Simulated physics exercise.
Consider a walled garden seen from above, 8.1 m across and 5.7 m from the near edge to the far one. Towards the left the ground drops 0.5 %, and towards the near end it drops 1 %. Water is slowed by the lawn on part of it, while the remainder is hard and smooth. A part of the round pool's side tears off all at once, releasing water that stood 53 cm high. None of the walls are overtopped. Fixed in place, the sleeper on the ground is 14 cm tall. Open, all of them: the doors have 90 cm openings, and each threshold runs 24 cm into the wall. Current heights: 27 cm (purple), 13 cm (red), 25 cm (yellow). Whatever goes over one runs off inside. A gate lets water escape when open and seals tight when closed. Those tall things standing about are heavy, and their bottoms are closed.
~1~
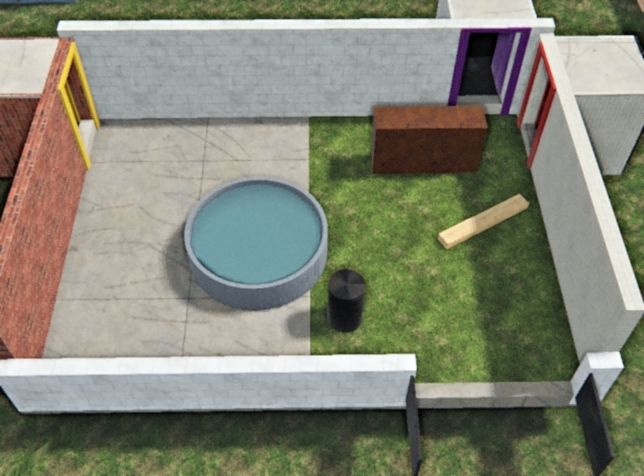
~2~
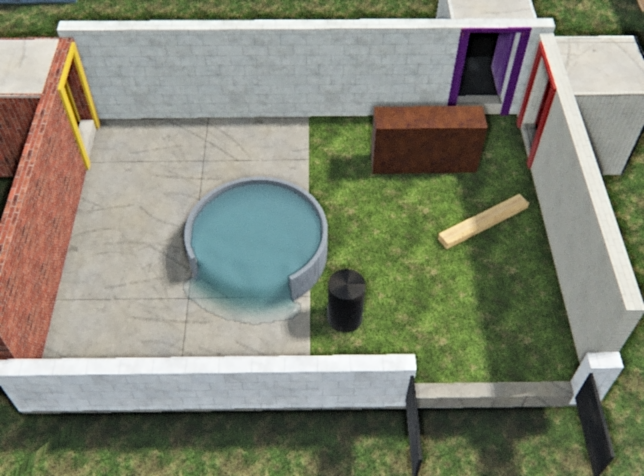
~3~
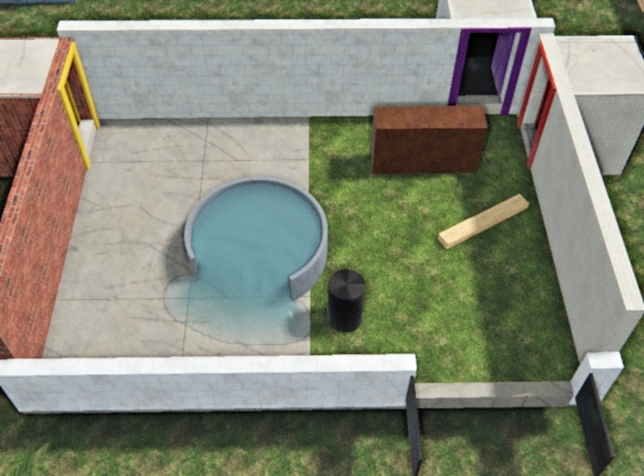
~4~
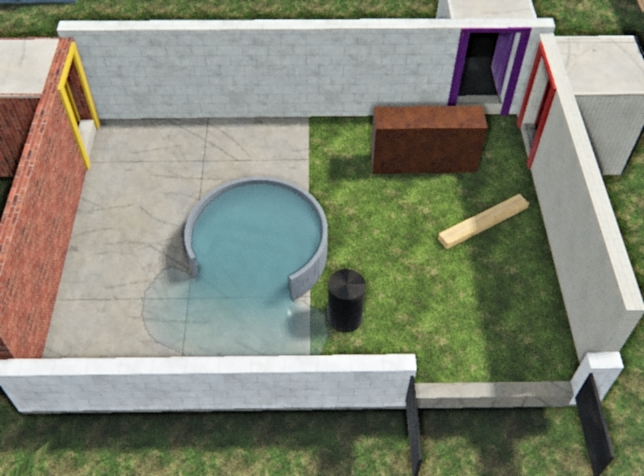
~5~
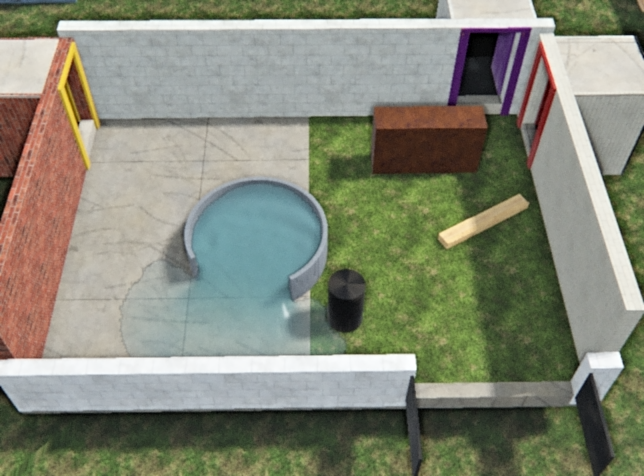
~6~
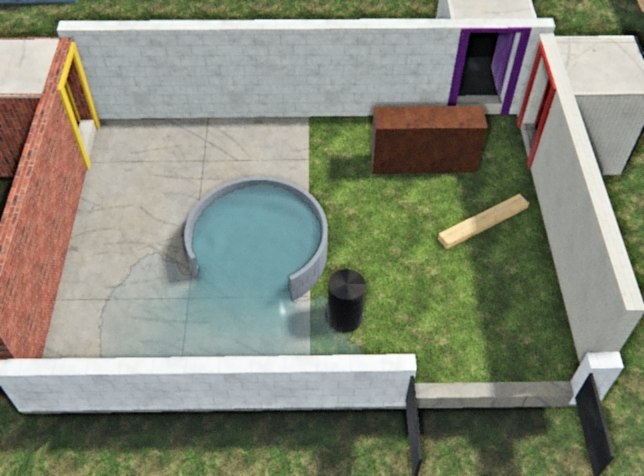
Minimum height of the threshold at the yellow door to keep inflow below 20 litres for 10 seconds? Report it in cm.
Minimum: Approx. 6.5 cm.
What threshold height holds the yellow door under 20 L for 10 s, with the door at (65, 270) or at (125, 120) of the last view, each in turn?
In turn: Roughly 7.0 cm, roughly 9.0 cm.
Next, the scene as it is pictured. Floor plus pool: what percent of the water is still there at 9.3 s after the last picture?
Something near 90 out of a hundred parts.
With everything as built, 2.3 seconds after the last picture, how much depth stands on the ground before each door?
Depths, in cm - purple: 0, red: 0, yellow: 0.
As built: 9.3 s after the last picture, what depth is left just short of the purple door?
It works out to about 0.0 centimetres deep.
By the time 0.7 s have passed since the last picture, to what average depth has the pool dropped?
About 30 cm.
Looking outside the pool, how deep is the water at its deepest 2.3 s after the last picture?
About 32 cm.
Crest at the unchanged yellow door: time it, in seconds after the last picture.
Around 6.5 seconds.
Then, 0.7 s after the last picture water covers 20 % of the floor, deepest (40 cm) near (220, 386); it has not reached the yellow door.
Then, 2.3 s after the last picture water covers 35 % of the floor, deepest (32 cm) near (36, 388); it has not reached the yellow door.
Then, 9.3 s after the last picture water covers 85 % of the floor, deepest (8 cm) near (80, 201); 8 cm at the yellow door, 0 litres in over its 25 cm threshold.
At the yellow door as built, the water peaked near 10 cm, 6.5 s after the last picture.
With a threshold of 5.5 cm, 28 litres would have come in within the 10 s; with 7.5 cm, 11 litres. So under 20 litres takes about 6.5 cm.
